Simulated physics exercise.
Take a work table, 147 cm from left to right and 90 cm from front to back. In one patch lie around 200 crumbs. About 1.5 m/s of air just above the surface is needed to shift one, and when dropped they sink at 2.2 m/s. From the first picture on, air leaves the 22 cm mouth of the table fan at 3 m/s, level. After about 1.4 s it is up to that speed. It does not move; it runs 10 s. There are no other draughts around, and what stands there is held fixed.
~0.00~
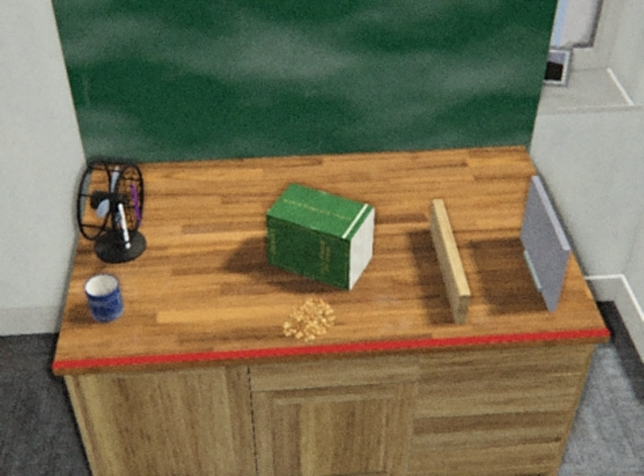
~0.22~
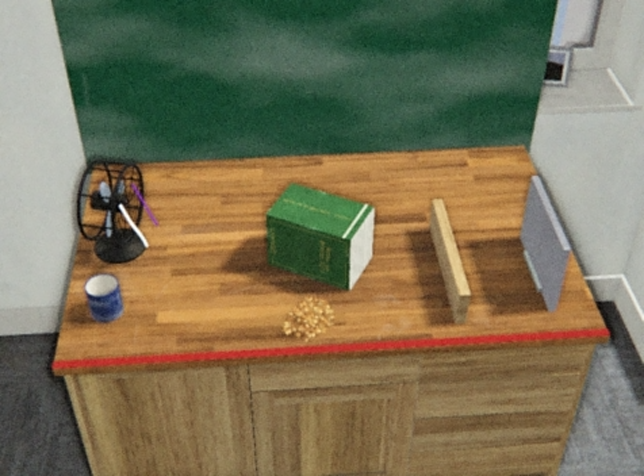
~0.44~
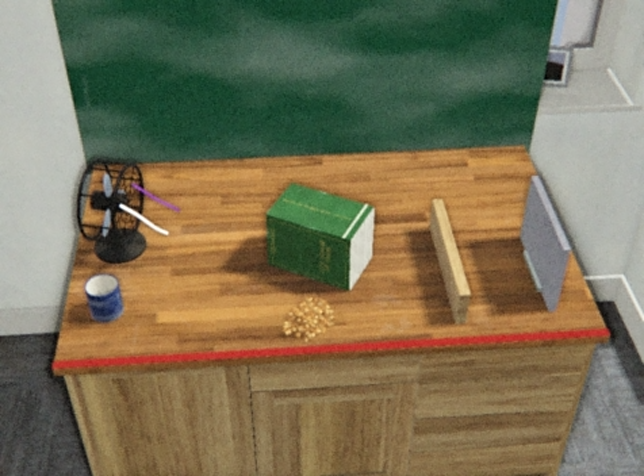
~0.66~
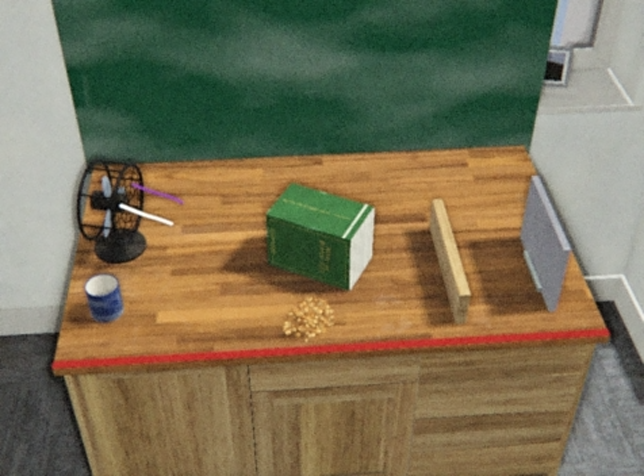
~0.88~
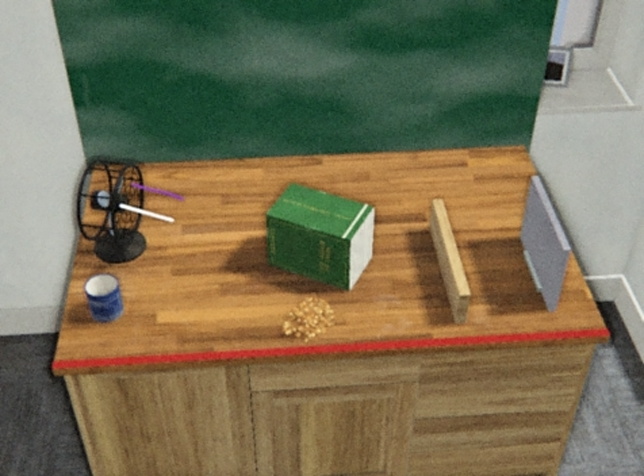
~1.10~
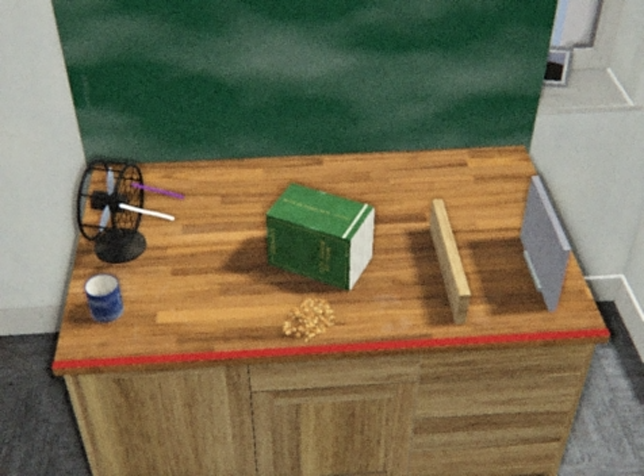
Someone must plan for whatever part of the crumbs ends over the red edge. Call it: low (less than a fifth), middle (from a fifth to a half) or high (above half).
High.
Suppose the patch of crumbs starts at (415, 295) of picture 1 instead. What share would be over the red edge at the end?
About 0 %.
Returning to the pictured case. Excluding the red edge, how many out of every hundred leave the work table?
Close to 0 % of them.
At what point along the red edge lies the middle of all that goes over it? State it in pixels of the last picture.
The middle of the crossings lies near (336, 352) in the last picture.
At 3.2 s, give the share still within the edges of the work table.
The remaining share is about 1 %.
After 2.0 s the count stands so, 98 % are over the red edge.
After 3.2 s the count stands so, 99 % are over the red edge.
After 5.5 s the count stands so, 100 % are over the red edge.
After 10.0 s, at the end, 100 % are over the red edge.
